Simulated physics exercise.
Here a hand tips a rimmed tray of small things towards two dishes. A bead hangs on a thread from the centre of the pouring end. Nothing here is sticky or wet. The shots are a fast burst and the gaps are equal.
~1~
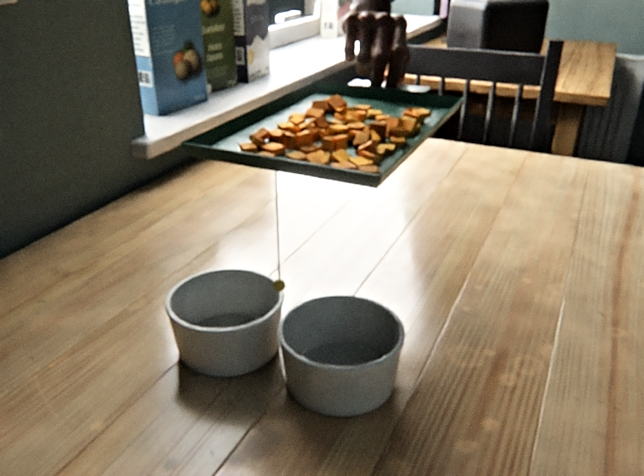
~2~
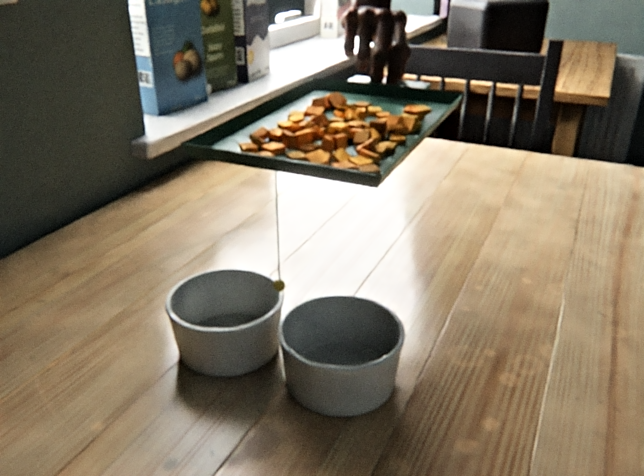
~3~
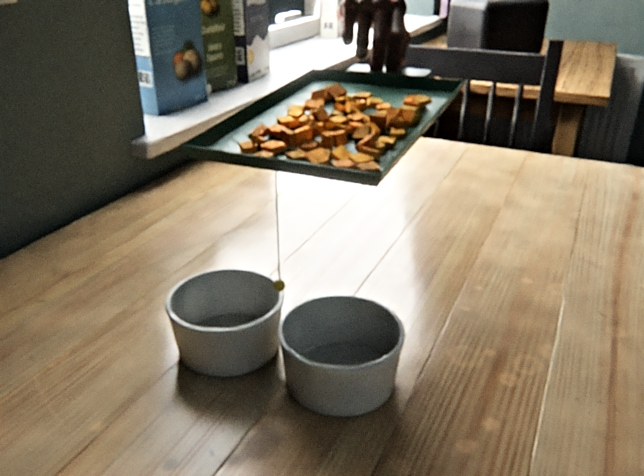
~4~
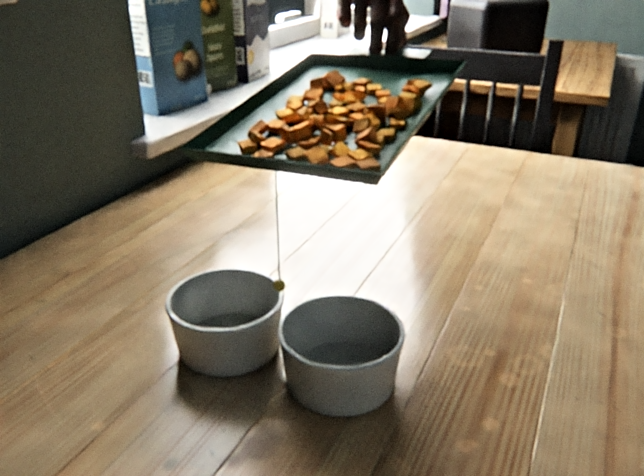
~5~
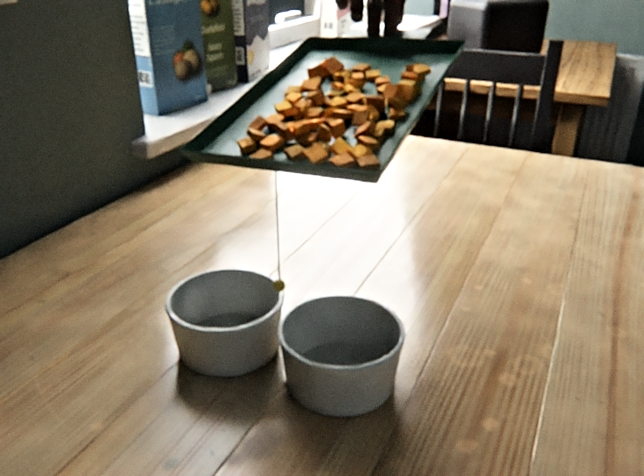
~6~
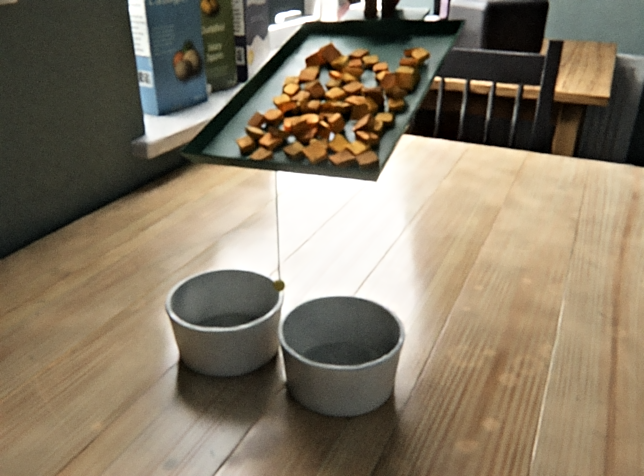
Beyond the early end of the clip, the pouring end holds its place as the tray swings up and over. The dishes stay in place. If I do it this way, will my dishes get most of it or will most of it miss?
The catch is better than half, if you ask me.
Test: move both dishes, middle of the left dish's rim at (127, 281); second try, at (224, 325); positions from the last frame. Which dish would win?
Try 1: The dish at right; try 2: The dish at left.
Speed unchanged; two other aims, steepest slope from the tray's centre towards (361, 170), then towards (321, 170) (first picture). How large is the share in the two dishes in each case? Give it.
80 % then 70 %, roughly.
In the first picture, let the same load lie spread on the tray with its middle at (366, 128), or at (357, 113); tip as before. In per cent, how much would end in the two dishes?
Roughly 60 and 60 percent, in that order.
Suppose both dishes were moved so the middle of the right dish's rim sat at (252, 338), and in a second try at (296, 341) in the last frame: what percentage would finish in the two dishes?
I'd say about 80 percent, followed by about 90 percent.
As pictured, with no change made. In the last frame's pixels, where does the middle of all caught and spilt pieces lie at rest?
Roughly at (214, 348), give or take.
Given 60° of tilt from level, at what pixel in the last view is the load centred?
The load is centred about (255, 139).
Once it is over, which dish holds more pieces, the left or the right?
Winning side: Left of the pair.
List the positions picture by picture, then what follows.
The first picture shows corners of the pouring end at (190, 141) and (377, 172), level; middle of the load at (339, 130), small crackers; left dish at (194, 347); right dish at (315, 385); bead on its thread at (280, 285).
The second picture shows corners of the pouring end at (190, 142) and (377, 172), level; middle of the load at (339, 128).
The third picture shows corners of the pouring end at (190, 143) and (377, 171), tipped barely, lowest at the left corner; middle of the load at (338, 122).
The fourth picture shows corners of the pouring end at (189, 145) and (376, 170), tipped a little, lowest at the left corner; middle of the load at (338, 113).
The fifth picture shows corners of the pouring end at (189, 147) and (375, 169), tipped a little, lowest at the left corner; middle of the load at (337, 104).
The sixth picture shows corners of the pouring end at (188, 149) and (374, 168), tipped clearly, lowest at the left corner; middle of the load at (335, 95); left dish at (194, 347); right dish at (315, 385).
Soon, tray tipped steeply; nearly all on the tray; a stray few in the air.
A while on, tray tipped right over; a small part on the tray; about half in the left dish; about a quarter outside both; about a quarter in the air.
Towards the end, tray tipped past a quarter turn; a small part in the right dish; about two thirds in the left dish; about a third outside both.
Finally, tray tipped past a quarter turn; a small part in the right dish; about two thirds in the left dish; about a third outside both.
